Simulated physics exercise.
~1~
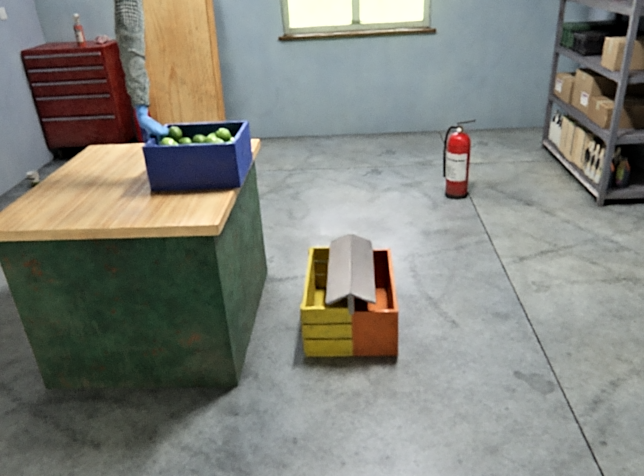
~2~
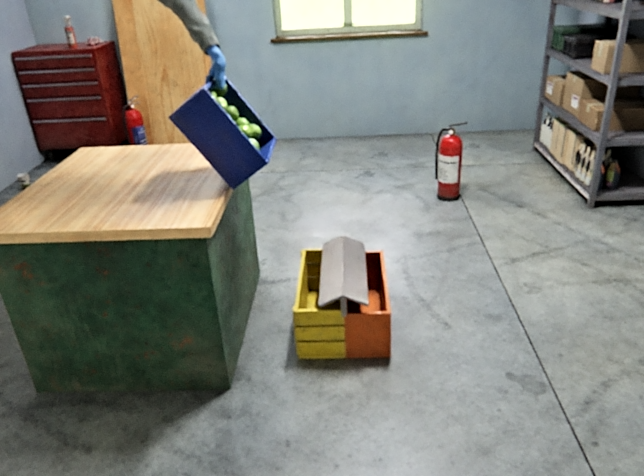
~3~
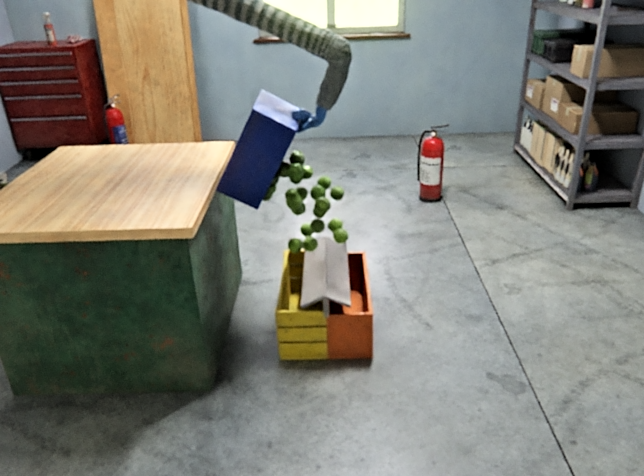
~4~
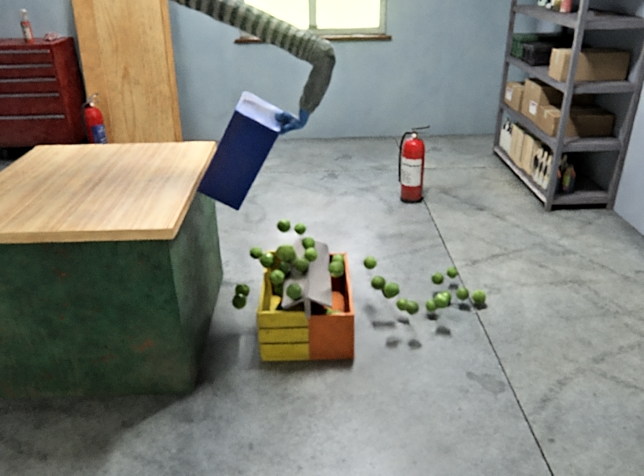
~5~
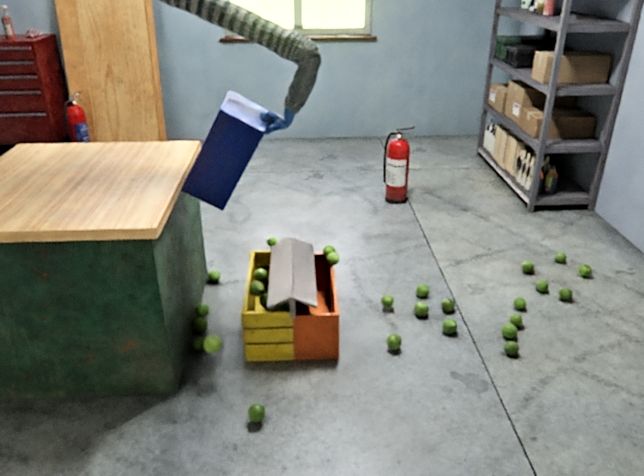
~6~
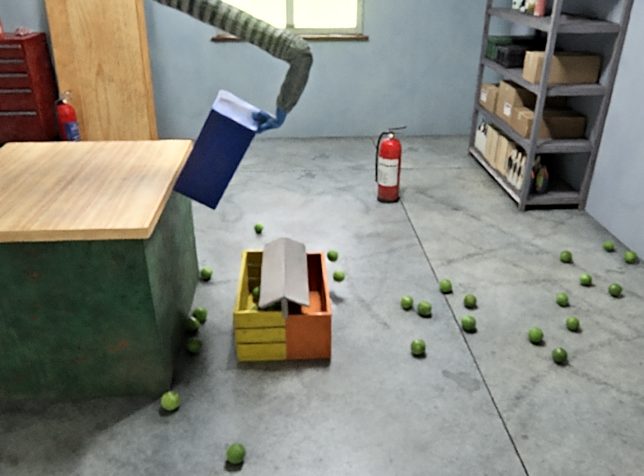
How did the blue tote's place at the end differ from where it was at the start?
At the start the blue tote sat upright on top of the bench near its right edge. At the end it was held steeply tipped in the air, just off the bench's right side.
